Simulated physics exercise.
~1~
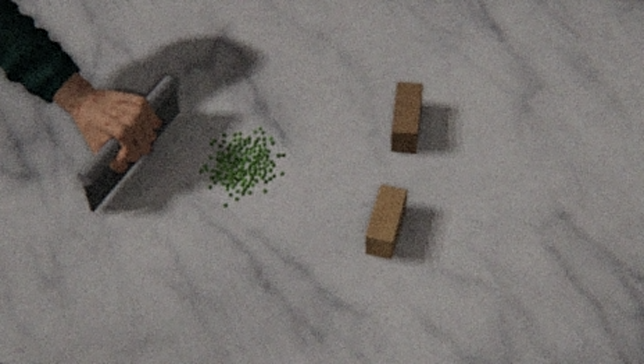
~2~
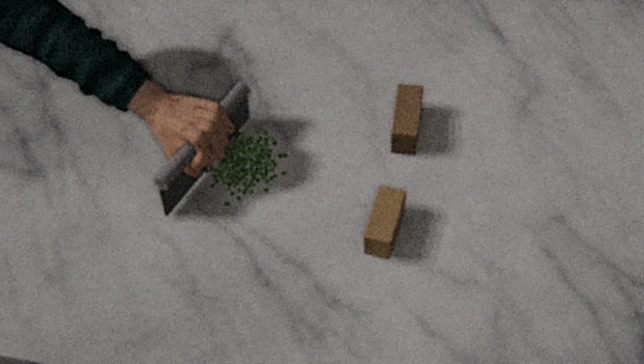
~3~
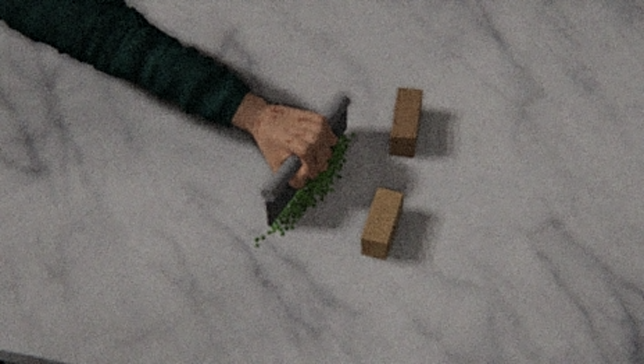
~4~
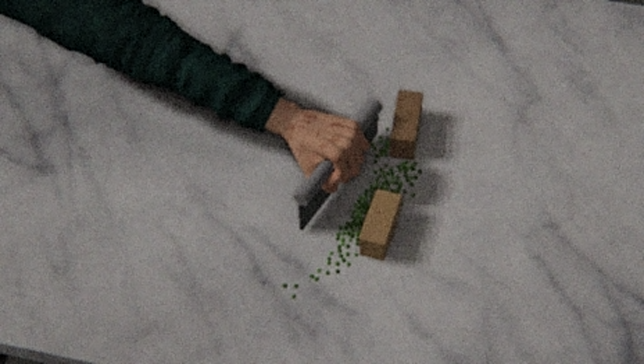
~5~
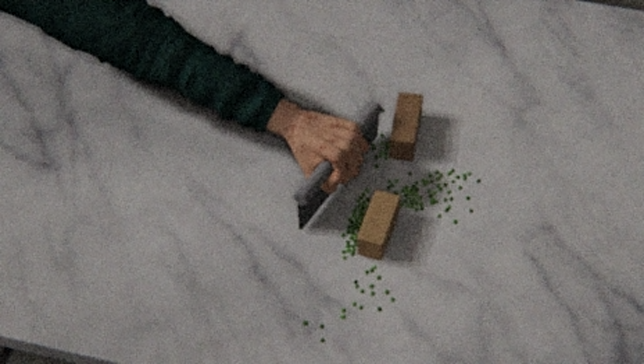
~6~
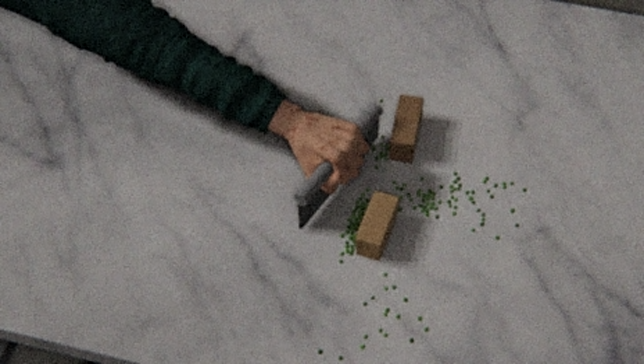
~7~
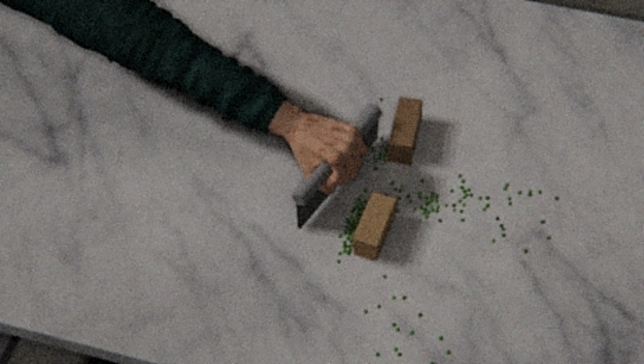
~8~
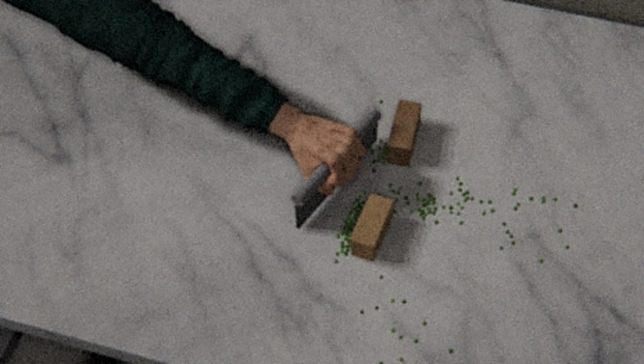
A hand in a dark green sleeve pushed a scraper rightward across a marble surface, sweeping small green peas toward two wooden blocks, then stopped just short; many peas scattered through the gap, some rolled round the near block, and others stayed behind.
